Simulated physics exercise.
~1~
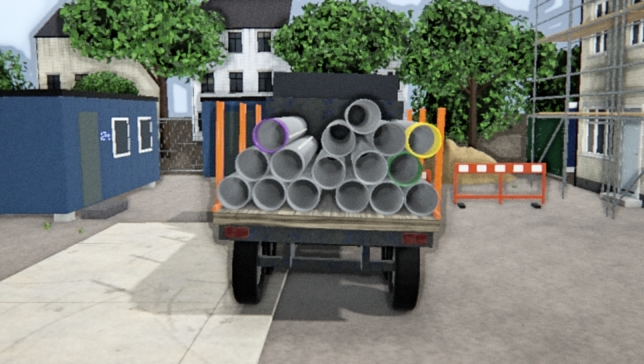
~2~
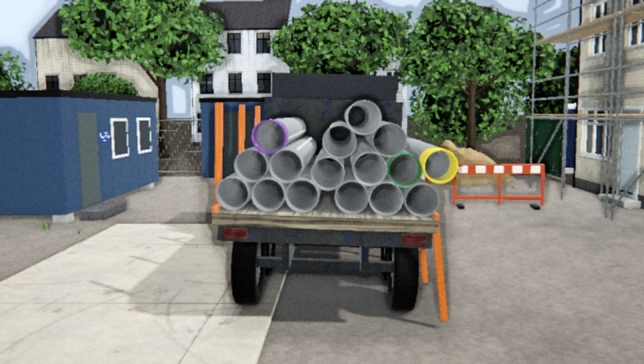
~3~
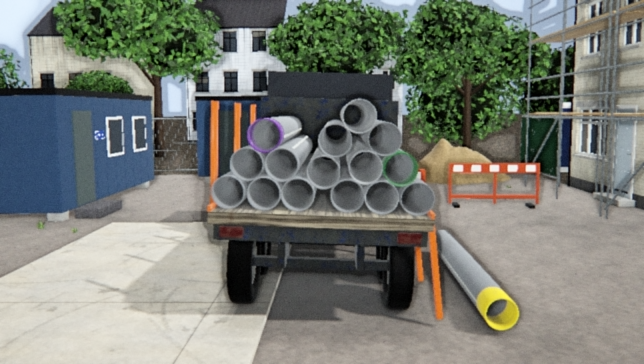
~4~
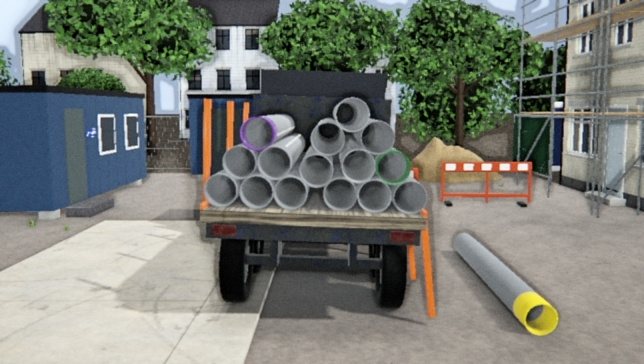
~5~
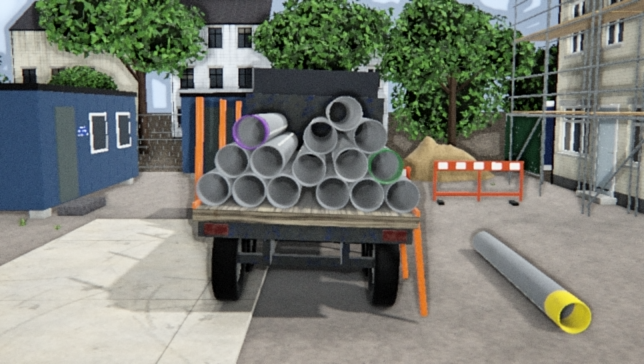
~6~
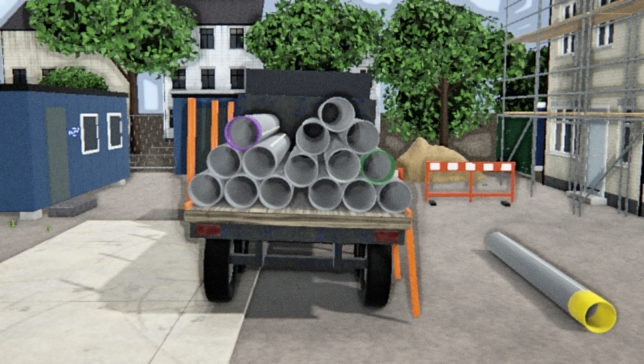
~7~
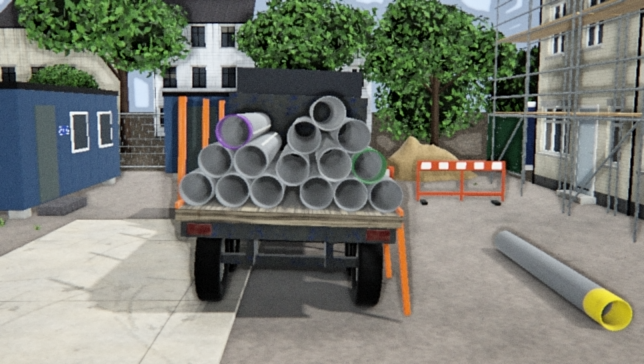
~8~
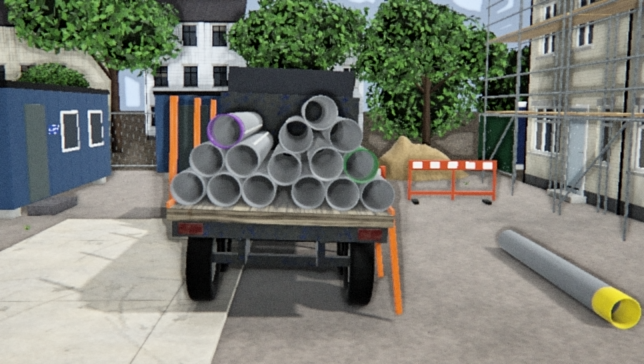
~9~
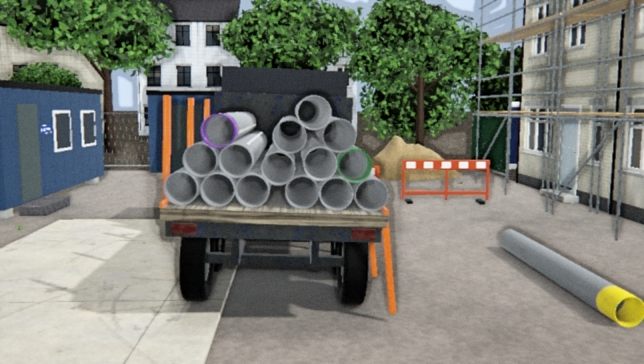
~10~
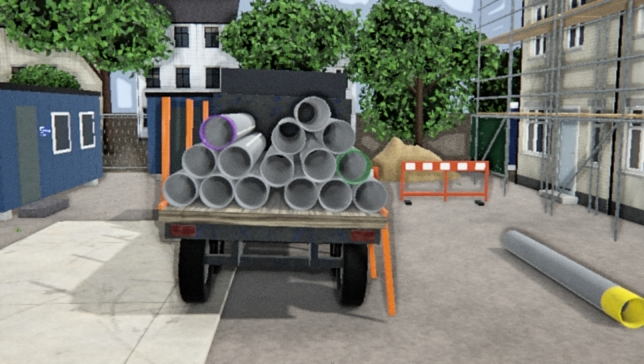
A flatbed lorry's right posts drop, and the yellow-ended pipe rolls off onto the ground.
